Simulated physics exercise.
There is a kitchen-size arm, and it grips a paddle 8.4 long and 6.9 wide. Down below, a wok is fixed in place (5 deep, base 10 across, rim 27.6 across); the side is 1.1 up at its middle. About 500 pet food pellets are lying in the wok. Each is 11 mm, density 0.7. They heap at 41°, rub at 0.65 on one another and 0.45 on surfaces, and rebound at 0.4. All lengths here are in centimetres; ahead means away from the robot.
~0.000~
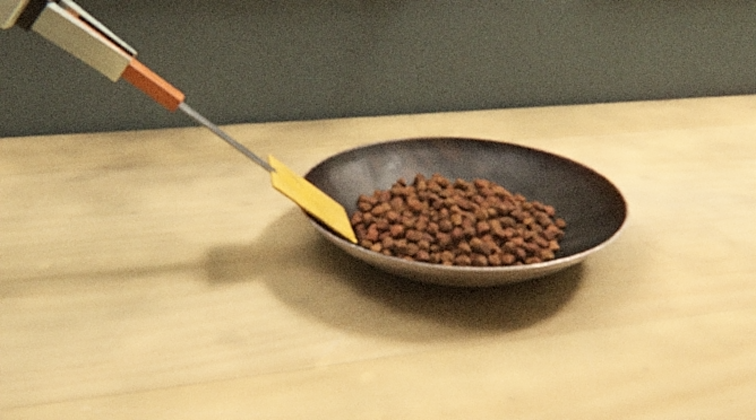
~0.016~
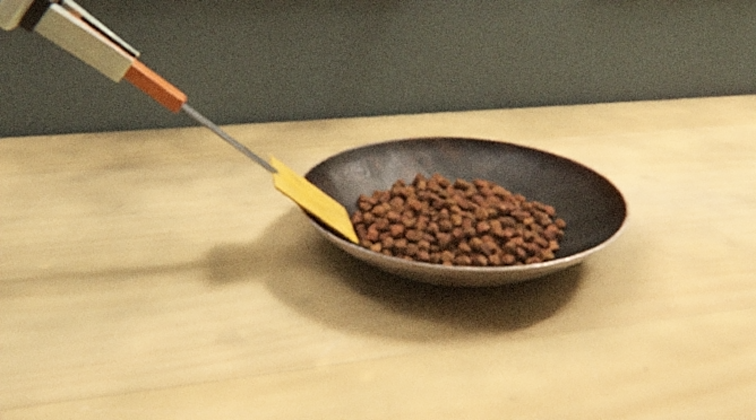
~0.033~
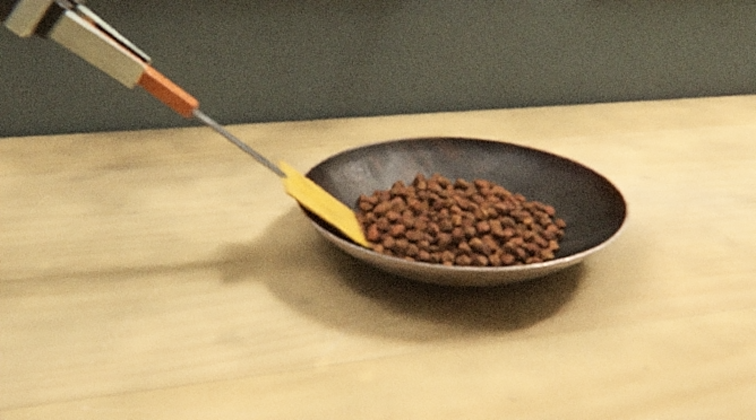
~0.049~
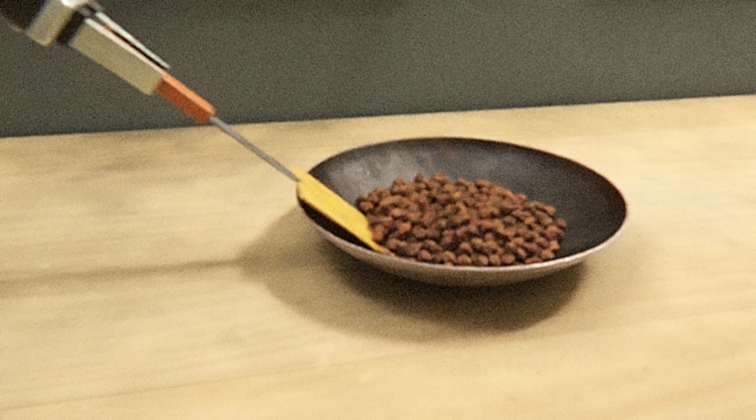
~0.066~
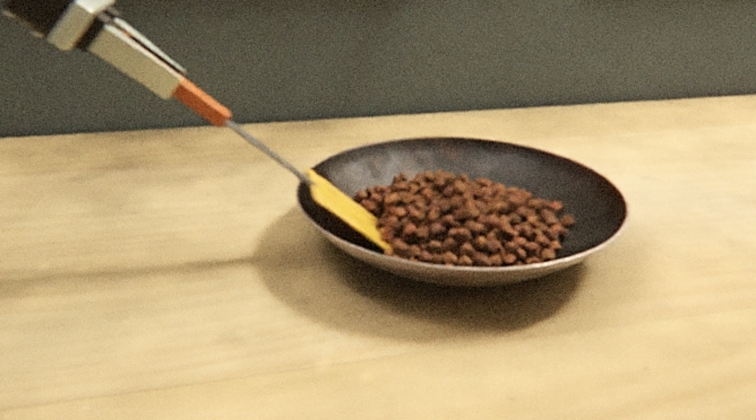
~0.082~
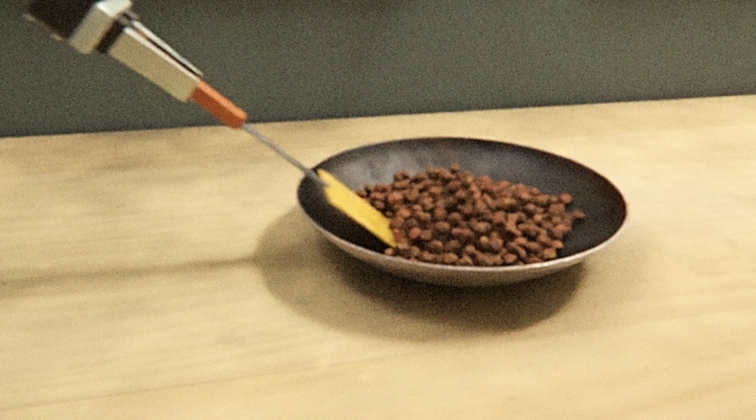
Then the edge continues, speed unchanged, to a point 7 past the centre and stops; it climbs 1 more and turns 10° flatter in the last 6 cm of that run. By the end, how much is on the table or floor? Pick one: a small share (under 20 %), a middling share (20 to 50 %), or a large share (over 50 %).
A small share.
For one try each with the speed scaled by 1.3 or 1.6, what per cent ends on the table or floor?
I'd expect close to 10 and then close to 15 percent.
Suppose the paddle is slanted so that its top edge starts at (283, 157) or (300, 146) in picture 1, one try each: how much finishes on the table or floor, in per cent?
About 10% and 10%.
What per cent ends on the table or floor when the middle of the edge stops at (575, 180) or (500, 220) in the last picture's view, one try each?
Close to 40 and close to 0 per cent, respectively.
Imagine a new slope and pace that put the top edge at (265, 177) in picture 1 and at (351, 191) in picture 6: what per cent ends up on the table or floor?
It works out to about 10 %, more or less.
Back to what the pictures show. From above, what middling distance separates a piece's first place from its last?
Distance: Near 5 cm.
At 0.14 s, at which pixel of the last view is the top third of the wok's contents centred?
Roughly pixel (507, 202).
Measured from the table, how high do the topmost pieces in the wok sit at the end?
Roughly 7.5 cm.
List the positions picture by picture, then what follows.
In the first picture, the paddle top edge at (271, 170), sloping 42°; upper third of the load around (457, 212), from x 355 to 560, top at y 180; 505 in the wok.
In the second picture, the paddle top edge at (273, 171), sloping 42°; upper third of the load around (457, 212), from x 355 to 560, top at y 180.
In the third picture, the paddle top edge at (283, 175), sloping 42°; upper third of the load around (457, 213), from x 360 to 560, top at y 180.
In the fourth picture, the paddle top edge at (297, 180), sloping 42°; upper third of the load around (459, 210), from x 365 to 560, top at y 180.
In the fifth picture, the paddle top edge at (311, 183), sloping 42°; upper third of the load around (465, 205), from x 360 to 565, top at y 175.
In the sixth picture, the paddle top edge at (325, 185), sloping 42°; upper third of the load around (472, 202), from x 360 to 575, top at y 170; 505 in the wok.
After 0.14 s, sloping 42°, highest piece 6 above the table; 505 in the wok.
After 0.21 s, sloping 38°, highest piece 7 above the table; 505 in the wok.
After 0.44 s, sloping 32°, highest piece 7 above the table; 479 in the wok, 25 on the table or floor, 1 on the blade or in flight.
After 1.49 s, sloping 32°, highest piece 7 above the table; 477 in the wok, 28 on the table or floor.
In the end, 477 in the wok, 28 on the table or floor. That is 6 % on the table or floor.
